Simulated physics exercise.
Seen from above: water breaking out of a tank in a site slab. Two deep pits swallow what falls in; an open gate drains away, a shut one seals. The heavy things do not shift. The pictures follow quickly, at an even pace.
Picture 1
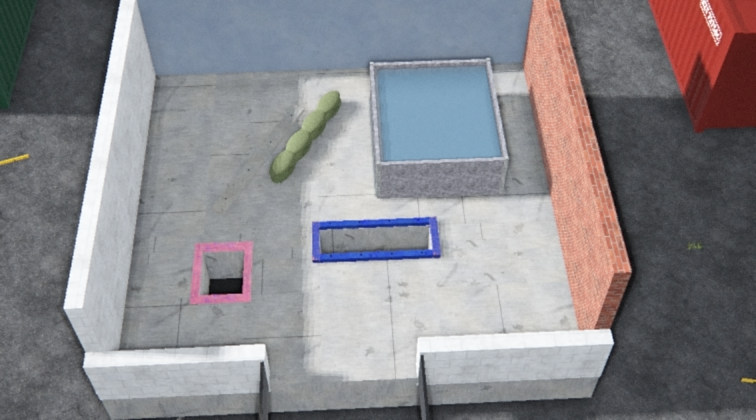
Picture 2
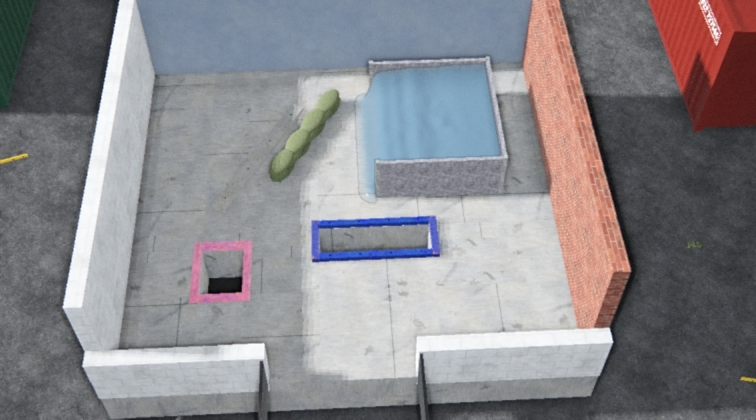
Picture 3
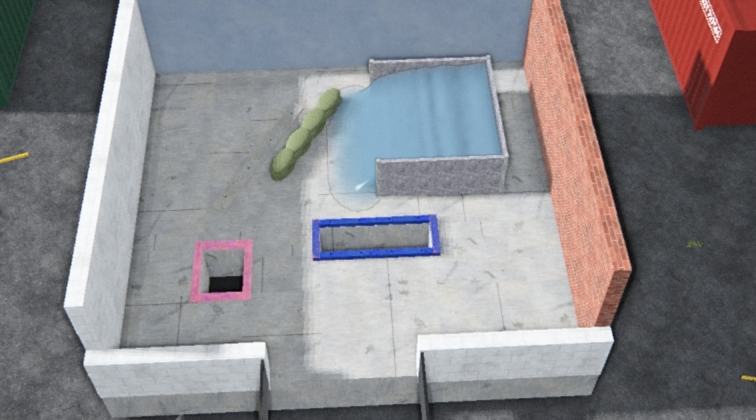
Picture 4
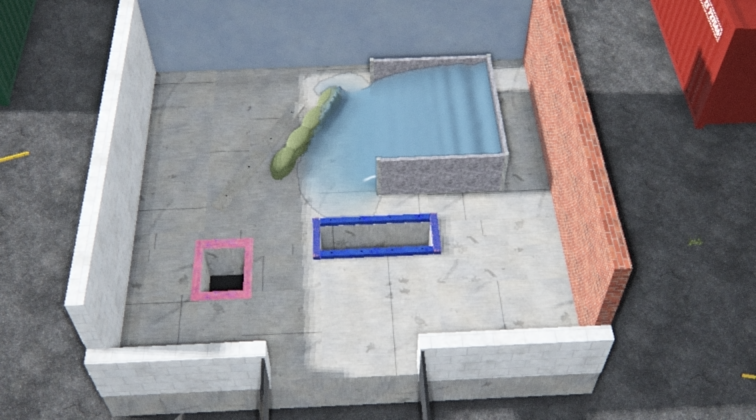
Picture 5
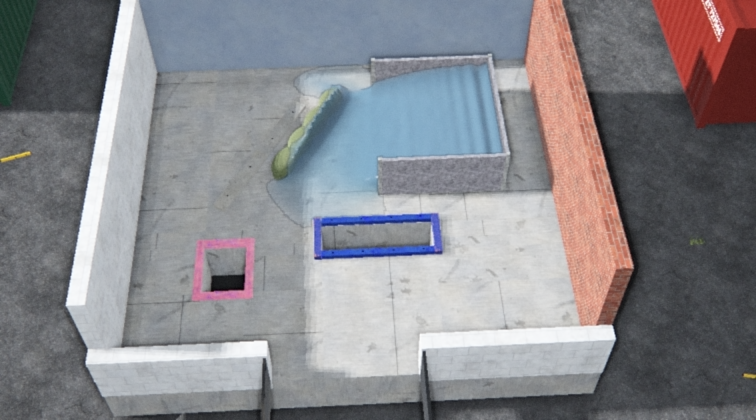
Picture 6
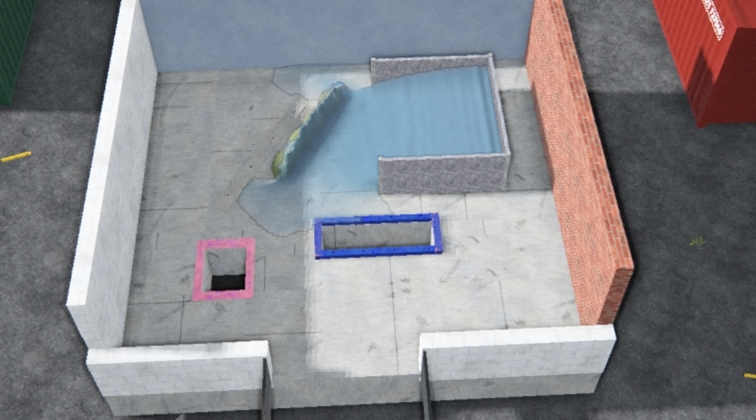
In a walled concrete yard, water pours from a tank's left side and spreads around a green hedge.
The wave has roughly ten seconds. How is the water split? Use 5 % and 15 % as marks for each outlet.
The gate takes from 5 to 15 %; the pink pit takes above 15 %; the blue pit takes from 5 to 15 %.
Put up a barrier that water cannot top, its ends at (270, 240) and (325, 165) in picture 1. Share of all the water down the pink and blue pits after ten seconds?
Roughly, in per cent: Pink 8, blue 20.
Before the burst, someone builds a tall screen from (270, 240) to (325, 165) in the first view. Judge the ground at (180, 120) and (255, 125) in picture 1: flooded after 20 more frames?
In turn: Covered, awash.
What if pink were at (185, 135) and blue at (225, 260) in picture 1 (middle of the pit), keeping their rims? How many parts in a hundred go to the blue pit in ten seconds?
Parts in a hundred: Blue 20.
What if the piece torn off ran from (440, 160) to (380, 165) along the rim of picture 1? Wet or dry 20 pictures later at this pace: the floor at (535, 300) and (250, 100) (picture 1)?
As listed: Under water, dry.
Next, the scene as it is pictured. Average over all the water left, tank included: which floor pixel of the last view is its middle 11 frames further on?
Close to (338, 161).
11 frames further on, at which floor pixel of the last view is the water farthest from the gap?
Roughly at (119, 373).
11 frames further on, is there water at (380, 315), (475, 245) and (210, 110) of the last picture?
One after the other: No water, dry, flooded.
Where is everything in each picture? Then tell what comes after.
The water tank at (436, 113) is whole and still, in the first frame.
Water pours out at (376, 135) and has run to (368, 95), in the second frame.
Water pours out at (377, 135) and has run to (354, 206), in the third frame.
Water pours out at (377, 135) and has run to (341, 219), in the fourth frame.
Water pours out at (378, 135) and has run to (293, 215), in the fifth frame.
The front is at (244, 203), out from the gap at (379, 135), in the sixth frame.
A moment on, water covers 35 % of the floor; the gate 0 %, the pink pit 1 %, the blue pit 0 %.
Next, water covers 55 % of the floor; the gate 0 %, the pink pit 7 %, the blue pit 1 %.
Then, water covers 60 % of the floor; the gate 2 %, the pink pit 14 %, the blue pit 5 %.
Later, water covers 75 % of the floor; the gate 5 %, the pink pit 21 %, the blue pit 7 %.
In the end, water covers 85 % of the floor; the gate 12 %, the pink pit 24 %, the blue pit 8 %.
